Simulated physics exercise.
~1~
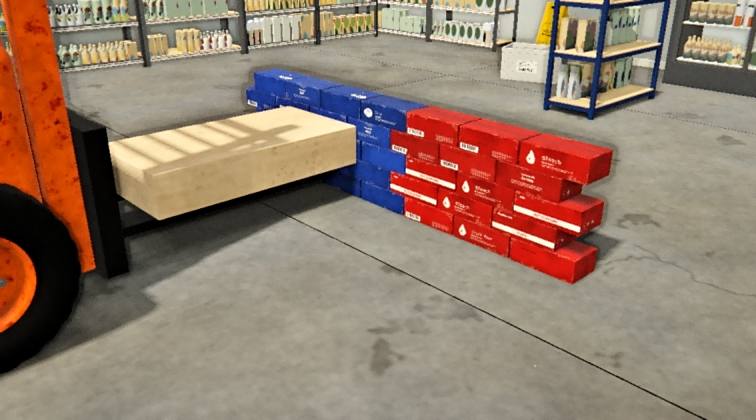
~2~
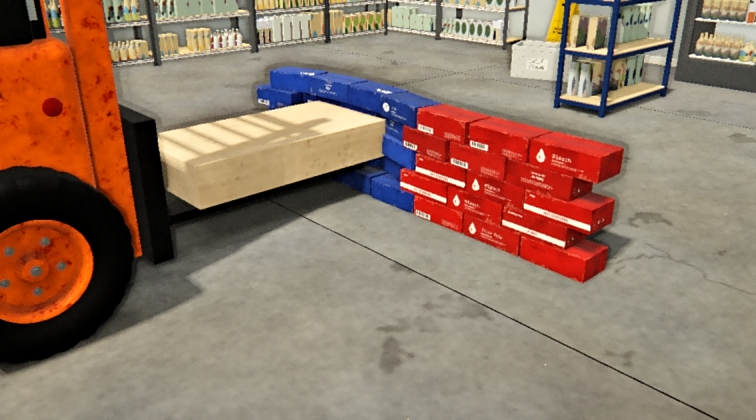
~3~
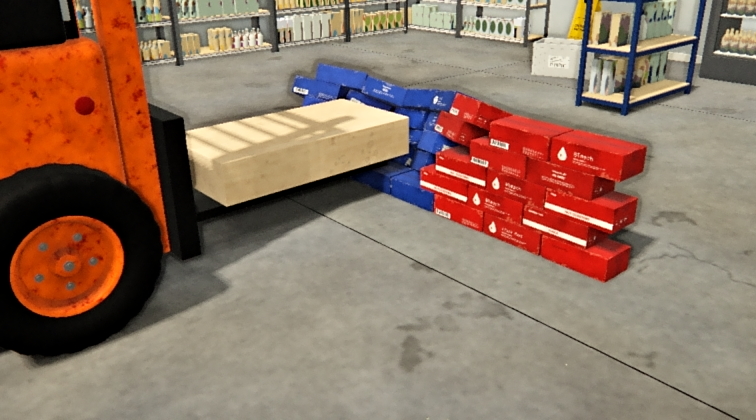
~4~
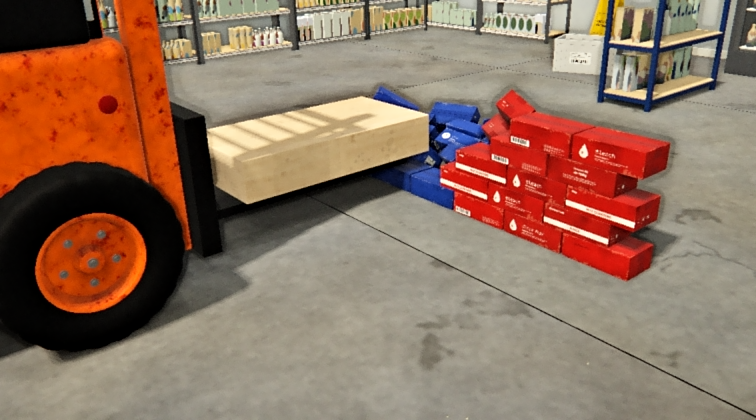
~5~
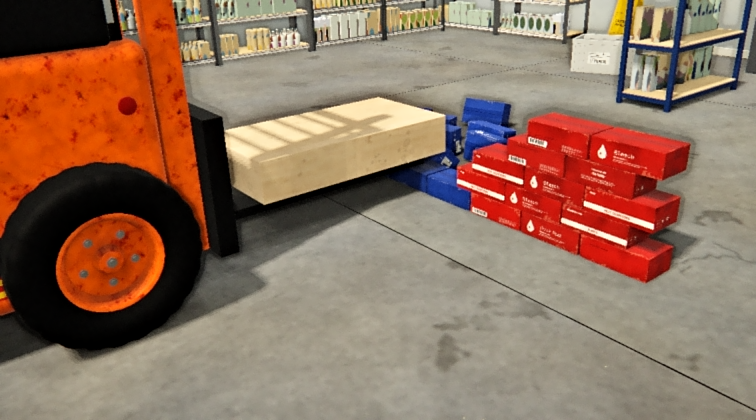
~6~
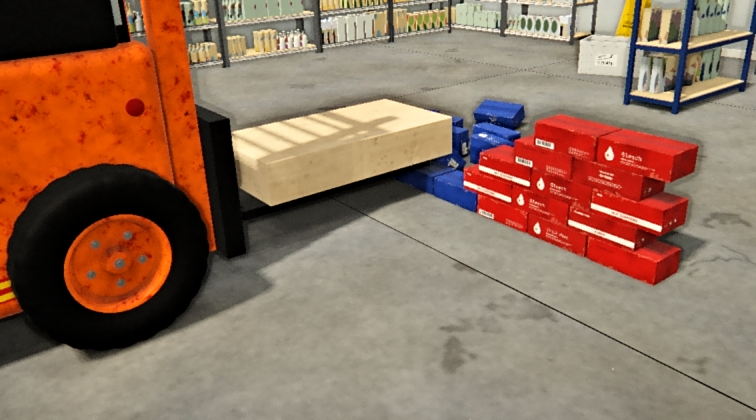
An orange forklift pushes a pale block into stacked boxes, toppling blue ones while most red ones stay stacked.
